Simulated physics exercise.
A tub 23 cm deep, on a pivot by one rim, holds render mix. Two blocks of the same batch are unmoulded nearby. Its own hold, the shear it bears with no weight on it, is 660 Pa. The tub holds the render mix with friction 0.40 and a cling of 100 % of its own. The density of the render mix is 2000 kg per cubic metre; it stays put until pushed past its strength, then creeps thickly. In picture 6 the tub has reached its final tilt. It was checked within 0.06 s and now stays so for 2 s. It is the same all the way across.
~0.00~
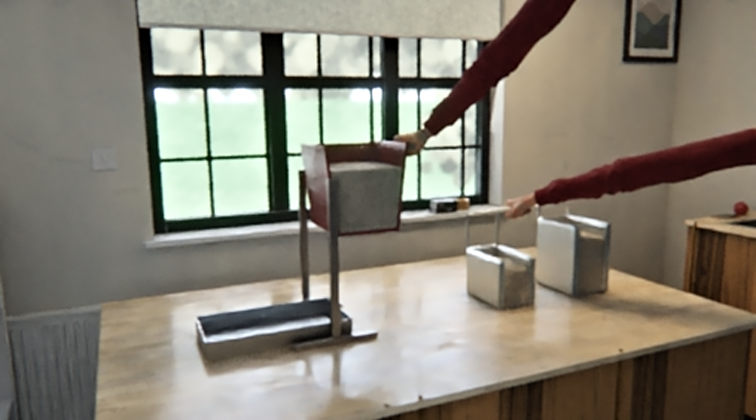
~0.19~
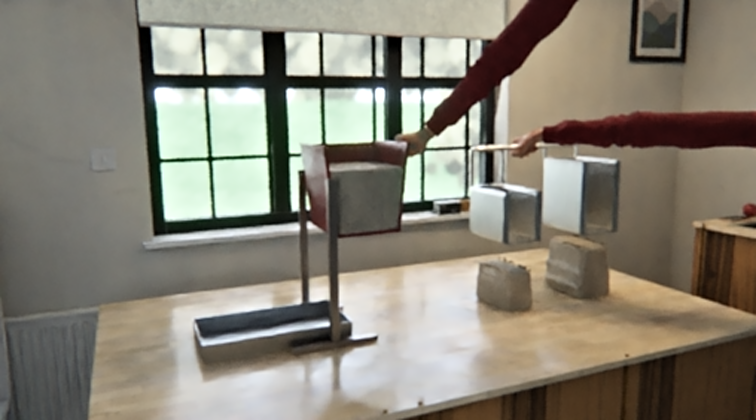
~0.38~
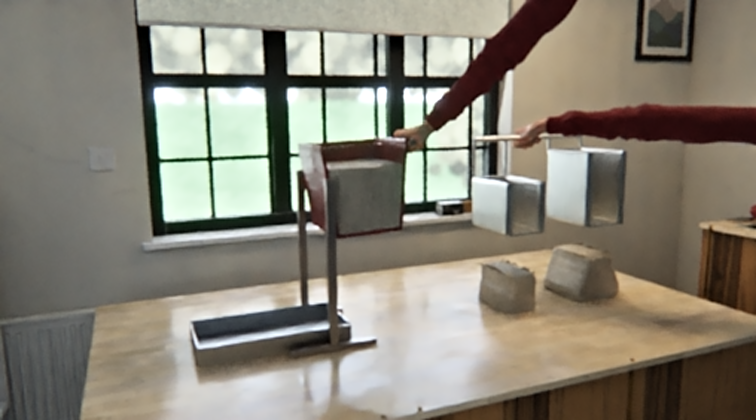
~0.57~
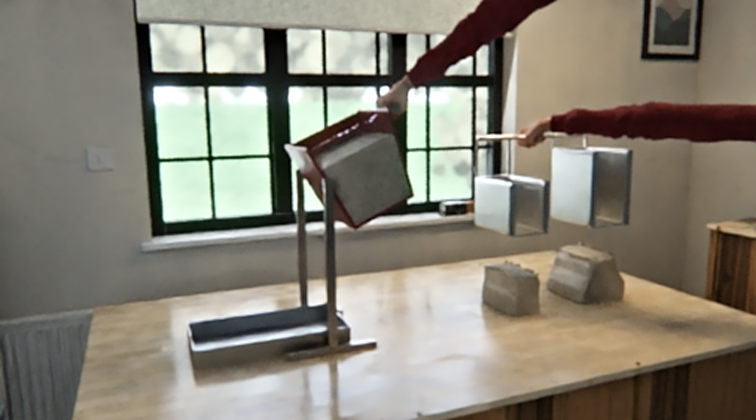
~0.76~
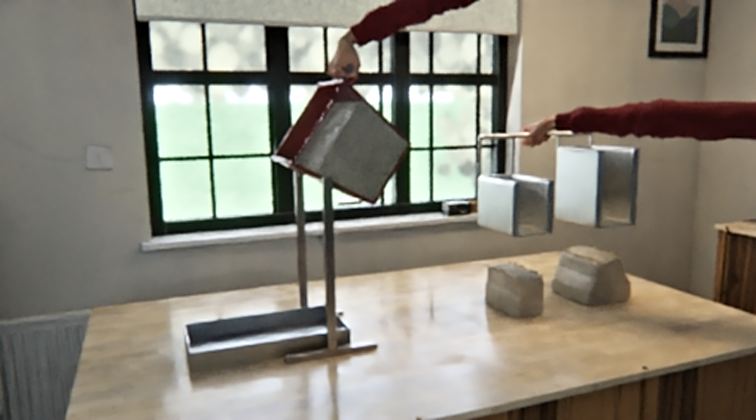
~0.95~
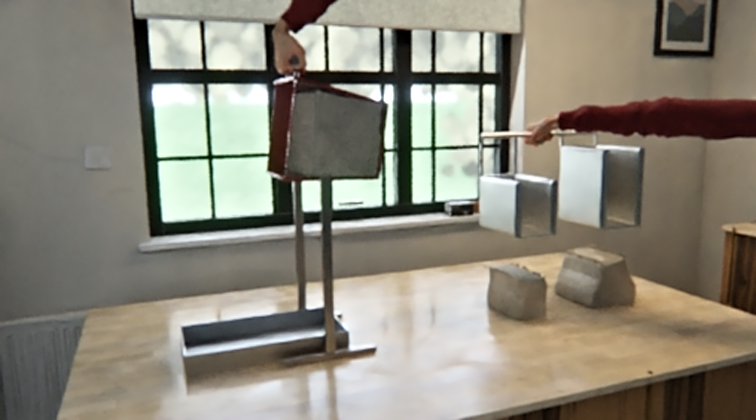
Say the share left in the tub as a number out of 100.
Expect roughly 100 %.
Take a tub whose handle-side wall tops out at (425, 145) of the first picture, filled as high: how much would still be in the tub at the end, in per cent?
Then about 65 %.
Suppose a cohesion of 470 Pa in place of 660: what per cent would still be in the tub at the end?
It would be near 80 %.
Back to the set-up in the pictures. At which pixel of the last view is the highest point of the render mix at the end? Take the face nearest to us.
Around (364, 109).
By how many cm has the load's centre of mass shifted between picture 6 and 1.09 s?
About 2 cm.
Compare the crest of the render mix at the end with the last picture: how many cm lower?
About 4 cm.
After 1.09 s, the tub is at 81 degrees and holds 100 %.
After 1.26 s, the tub is at 81 degrees and holds 100 %.
After 1.43 s, the tub is at 81 degrees and holds 100 %.
After 1.60 s, the tub is at 81 degrees and holds 100 %.
After 2.95 s, at the end, the tub is at 81 degrees and holds 100 %.
